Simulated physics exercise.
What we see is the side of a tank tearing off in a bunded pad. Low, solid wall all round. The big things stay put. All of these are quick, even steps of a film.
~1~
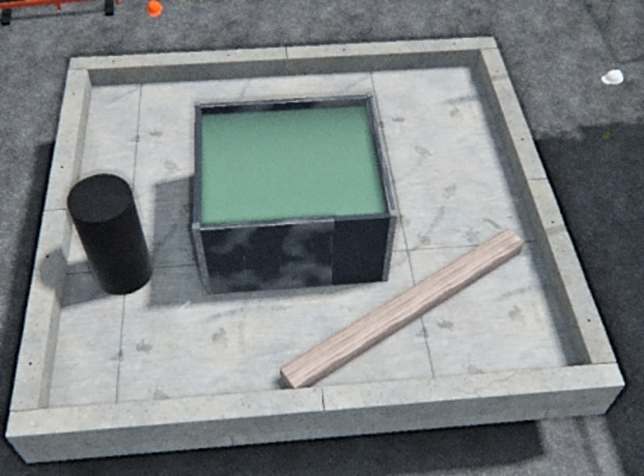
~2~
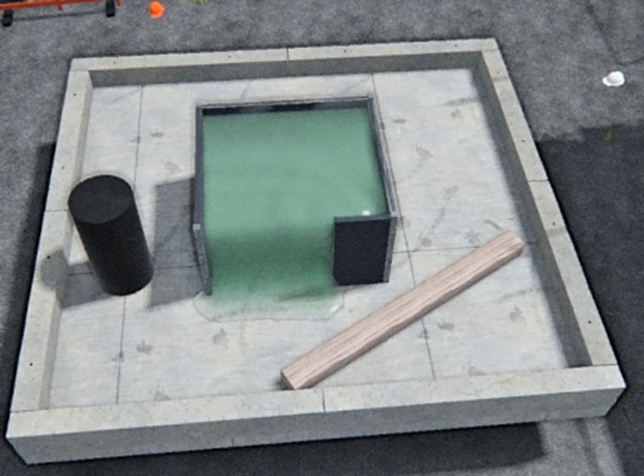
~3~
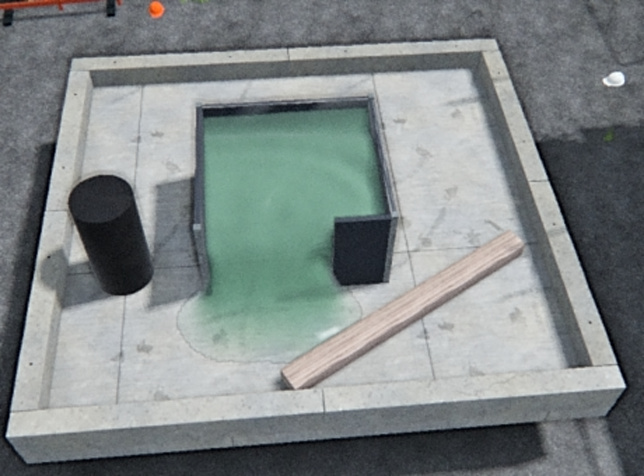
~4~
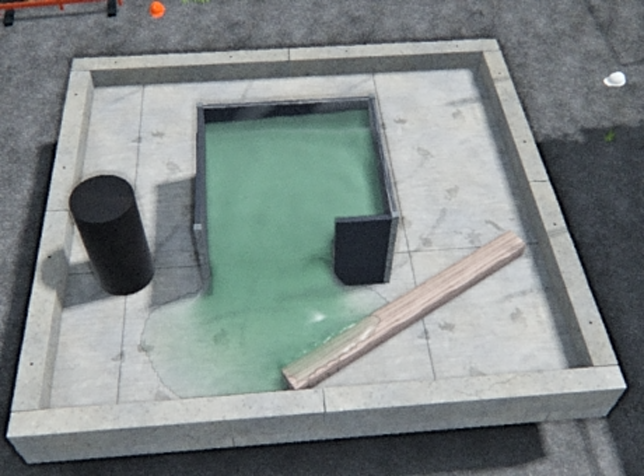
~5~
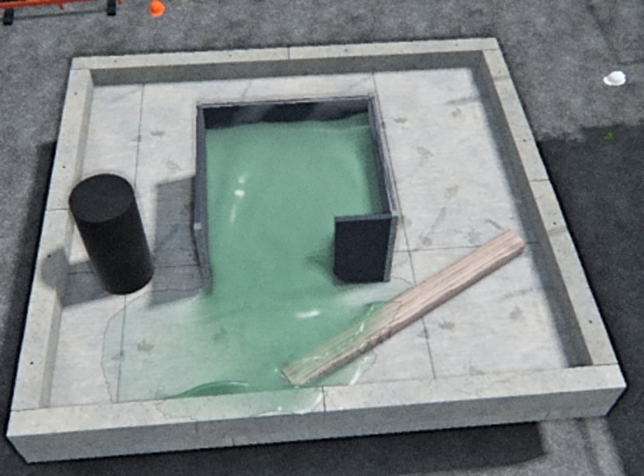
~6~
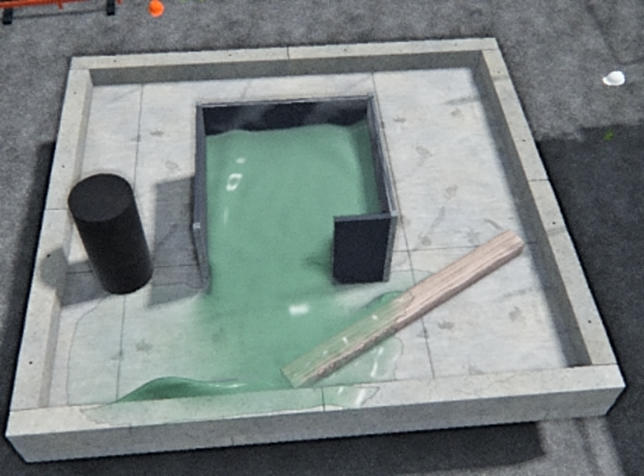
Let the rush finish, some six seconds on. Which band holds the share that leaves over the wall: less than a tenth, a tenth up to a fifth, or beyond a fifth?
Upward of a fifth escapes.
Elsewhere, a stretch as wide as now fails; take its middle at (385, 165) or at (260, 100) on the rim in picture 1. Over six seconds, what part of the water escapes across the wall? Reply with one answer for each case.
Results in order: 20% and 20%.
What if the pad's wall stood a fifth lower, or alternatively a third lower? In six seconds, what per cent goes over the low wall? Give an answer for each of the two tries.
First try roughly 34 per cent, second try roughly 40 per cent.
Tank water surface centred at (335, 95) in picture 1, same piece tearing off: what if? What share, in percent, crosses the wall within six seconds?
16 %.
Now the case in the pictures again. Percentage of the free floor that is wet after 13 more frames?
By my count, 55 percent.
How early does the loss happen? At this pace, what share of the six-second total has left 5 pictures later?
Close to 45 per cent, I'd say.
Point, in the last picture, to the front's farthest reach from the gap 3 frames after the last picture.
Front's tip: Near (566, 380).
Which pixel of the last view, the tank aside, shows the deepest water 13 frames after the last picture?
I'd go with (48, 421) as the deepest place.
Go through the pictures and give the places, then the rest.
The first picture shows still water in the open tank at (290, 162).
In the second picture, water pours out at (271, 268) and has run to (201, 302).
In the third picture, the front is at (347, 337), out from the gap at (271, 269).
In the fourth picture, the front is at a hidden place, out from the gap at (272, 271).
In the fifth picture, water pours out at (272, 271) and has run to a hidden place.
In the sixth picture, the front is at a hidden place, out from the gap at (271, 271).
A moment on, water covers 25 % of the floor; the low wall has let 6 % over.
Next, water covers 30 % of the floor; the low wall has let 12 % over.
Then, water covers 50 % of the floor; the low wall has let 24 % over.
Later, water covers 65 % of the floor; the low wall has let 26 % over.
In the end, water covers 75 % of the floor; the low wall has let 26 % over.
